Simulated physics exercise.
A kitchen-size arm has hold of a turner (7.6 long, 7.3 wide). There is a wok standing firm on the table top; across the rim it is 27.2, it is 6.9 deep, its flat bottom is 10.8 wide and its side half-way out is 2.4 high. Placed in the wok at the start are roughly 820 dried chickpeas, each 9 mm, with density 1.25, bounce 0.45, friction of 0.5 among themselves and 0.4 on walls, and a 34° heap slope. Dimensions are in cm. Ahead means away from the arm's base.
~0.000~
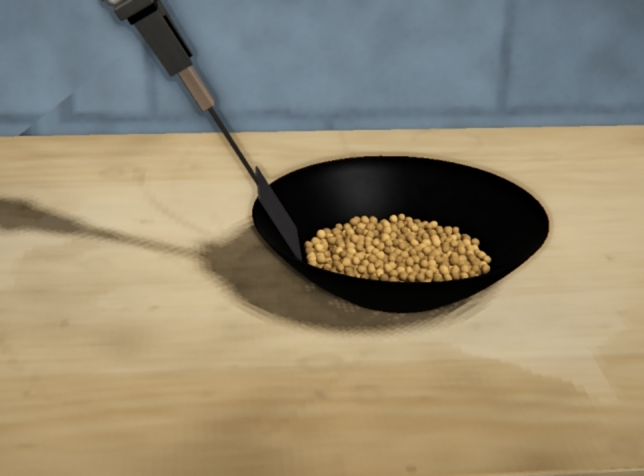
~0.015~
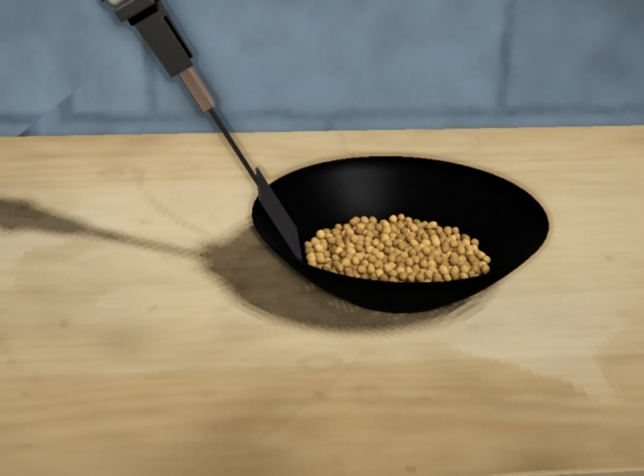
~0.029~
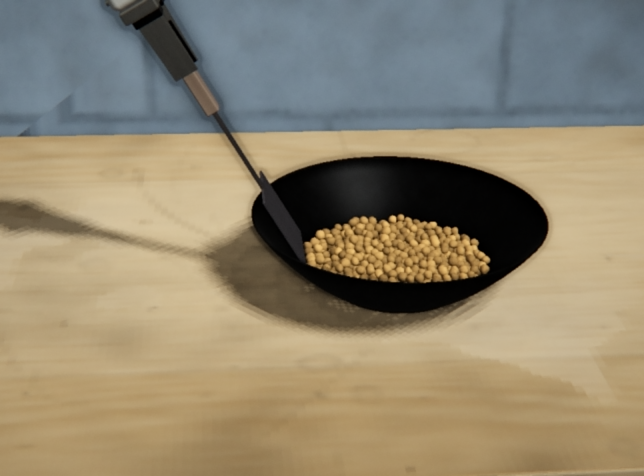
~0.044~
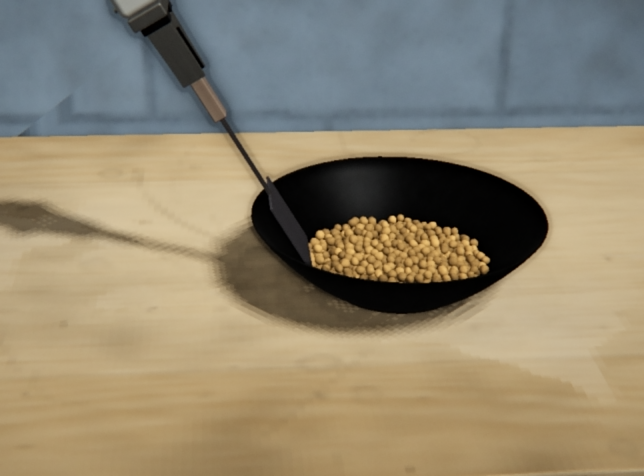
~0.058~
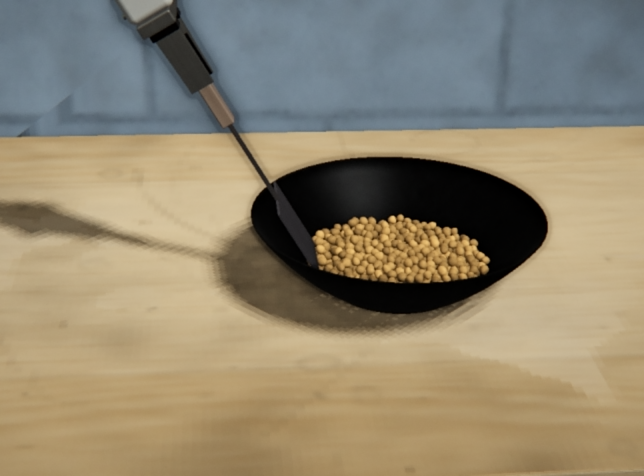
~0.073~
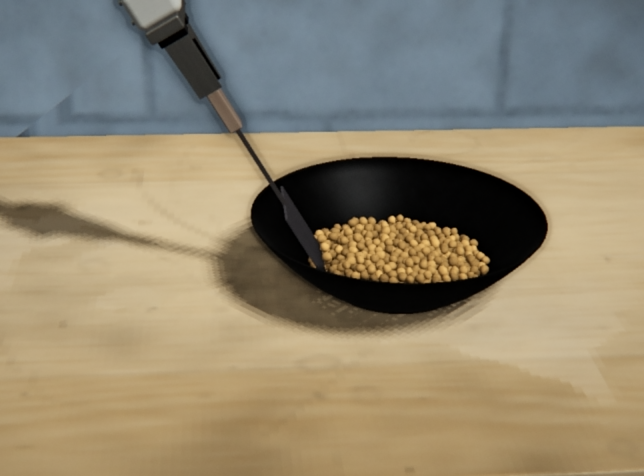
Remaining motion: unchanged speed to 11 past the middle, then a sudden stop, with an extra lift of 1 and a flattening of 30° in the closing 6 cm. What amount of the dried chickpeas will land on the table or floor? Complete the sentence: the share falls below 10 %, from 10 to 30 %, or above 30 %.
The share falls from 10 to 30 %.
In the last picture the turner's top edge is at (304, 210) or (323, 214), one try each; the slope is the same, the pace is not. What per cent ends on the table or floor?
Near 35 per cent in the first try and near 40 per cent in the second.
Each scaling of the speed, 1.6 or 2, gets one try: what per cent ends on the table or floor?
Try one about 35 %, try two about 40 %.
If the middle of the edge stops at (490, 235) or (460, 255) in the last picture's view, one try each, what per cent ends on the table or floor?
5 % and 0 %.
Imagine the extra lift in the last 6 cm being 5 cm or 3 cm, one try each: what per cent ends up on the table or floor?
I'd say close to 20 percent for the first and close to 20 percent for the second.
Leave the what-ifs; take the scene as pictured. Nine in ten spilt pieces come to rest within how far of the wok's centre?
I'd estimate close to 30 centimetres.
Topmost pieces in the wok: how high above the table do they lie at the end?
Height at the end: Around 8.0 cm.
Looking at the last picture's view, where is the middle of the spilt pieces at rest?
(604, 274).
By 0.21 s, sloping 60°, highest piece 5 above the table; 822 in the wok.
By 0.36 s, sloping 52°, highest piece 7 above the table; 822 in the wok.
By 0.63 s, sloping 30°, highest piece 8 above the table; 647 in the wok, 164 on the table or floor, 11 on the blade or in flight.
By 1.68 s, sloping 30°, highest piece 8 above the table; 647 in the wok, 175 on the table or floor.
Final count, 647 in the wok, 175 on the table or floor. That is 21 % on the table or floor.
